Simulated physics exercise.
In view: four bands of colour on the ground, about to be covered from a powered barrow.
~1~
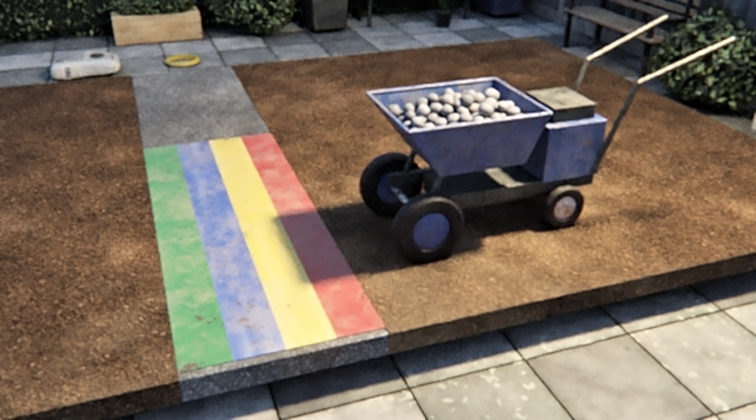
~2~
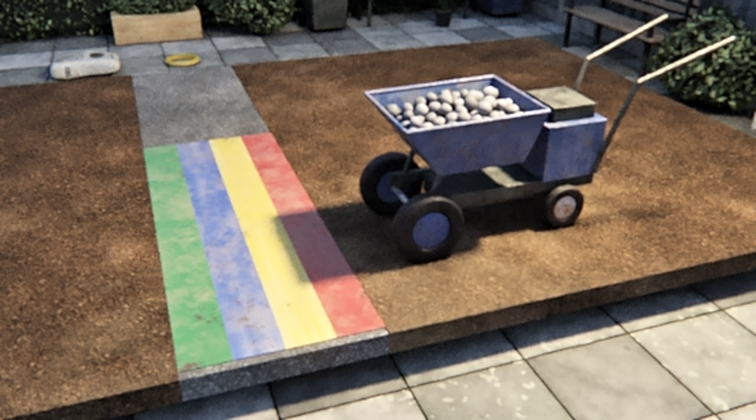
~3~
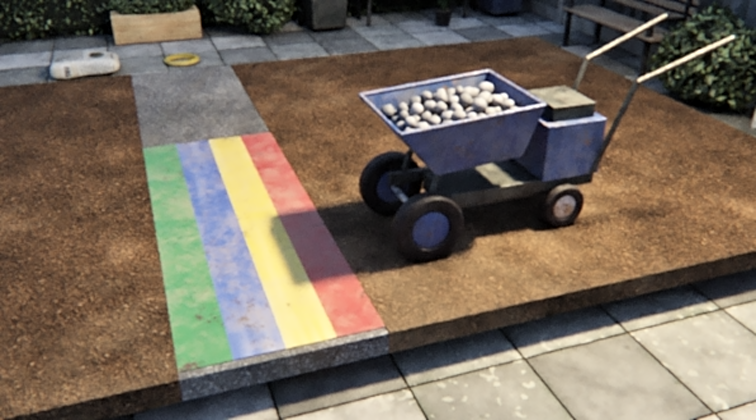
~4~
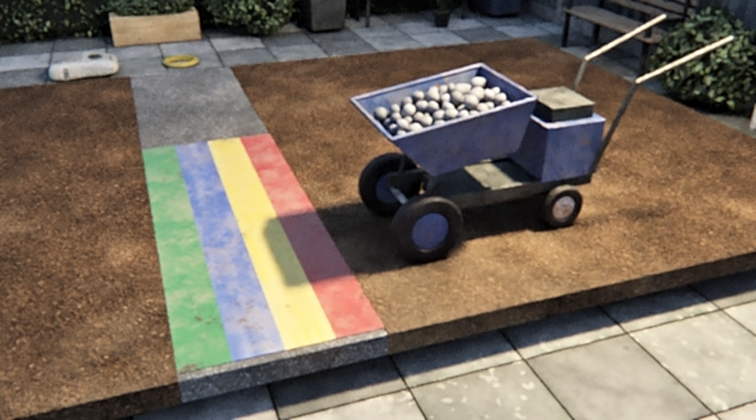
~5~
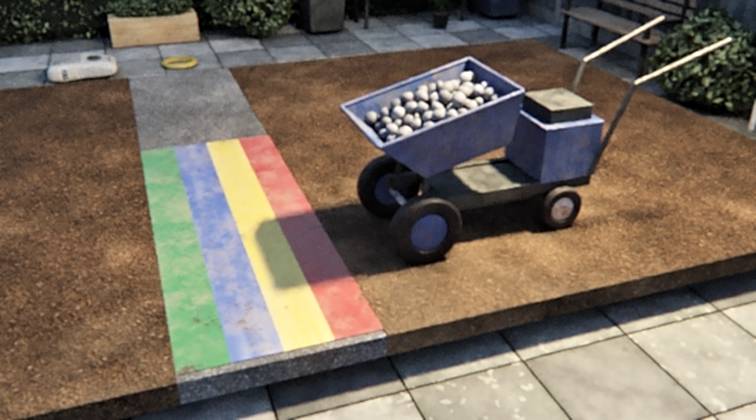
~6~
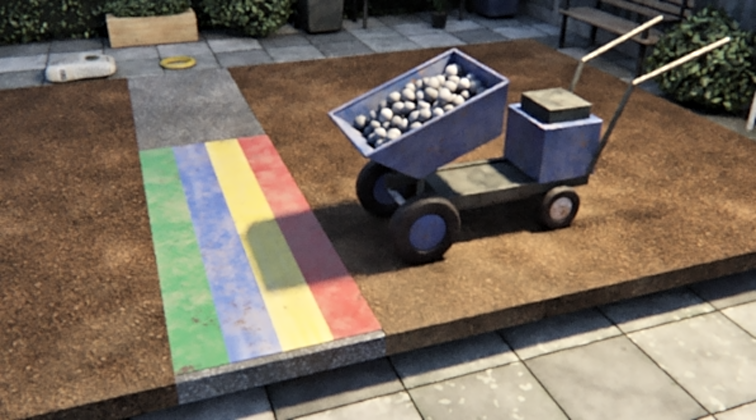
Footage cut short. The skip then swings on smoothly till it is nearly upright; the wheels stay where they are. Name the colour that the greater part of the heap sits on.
Yellow.
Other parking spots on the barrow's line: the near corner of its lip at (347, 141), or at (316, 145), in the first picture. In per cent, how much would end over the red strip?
Roughly 0 per cent at the first spot and 0 per cent at the second.
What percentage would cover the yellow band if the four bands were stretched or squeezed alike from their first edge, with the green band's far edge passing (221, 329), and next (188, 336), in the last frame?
Roughly 30 per cent first, then 30 per cent.
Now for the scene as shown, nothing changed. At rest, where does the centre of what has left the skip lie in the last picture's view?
Somewhere around (252, 260) in the final view.
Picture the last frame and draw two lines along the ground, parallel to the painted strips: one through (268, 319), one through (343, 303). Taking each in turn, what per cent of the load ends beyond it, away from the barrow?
In order: Near 40 %, then 90 %.
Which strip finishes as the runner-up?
It's the blue strip next.
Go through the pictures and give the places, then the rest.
Lip of the skip at (408, 133), level; top of the load at (462, 111), round cobbles; red strip at (343, 298); yellow strip at (297, 308); blue strip at (249, 318); green strip at (198, 328), in the first frame.
Lip of the skip at (406, 133), tipped barely; top of the load at (472, 109), in the second frame.
Lip of the skip at (400, 135), tipped barely; top of the load at (467, 106), in the third frame.
Lip of the skip at (391, 140), tipped a little; top of the load at (459, 103), in the fourth frame.
Lip of the skip at (379, 148), tipped a little; top of the load at (456, 98), in the fifth frame.
Lip of the skip at (366, 156), tipped clearly; top of the load at (460, 88); red strip at (340, 300); yellow strip at (293, 310); blue strip at (245, 320); green strip at (195, 330), in the sixth frame.
Soon after the last picture, skip tipped steeply; all in the skip.
A little later, skip tipped right over; about two thirds in the skip; a stray few over the red strip; about a quarter over the yellow strip; a small part over the blue strip; a stray few falling.
Later still, skip tipped right over; a small part in the skip; a small part over the red strip; about a third over the yellow strip; about a quarter over the blue strip; a small part over the green strip; a stray few off the paint.
At rest, skip tipped right over; a small part in the skip; a small part over the red strip; about a third over the yellow strip; about a quarter over the blue strip; a small part over the green strip; a stray few off the paint.
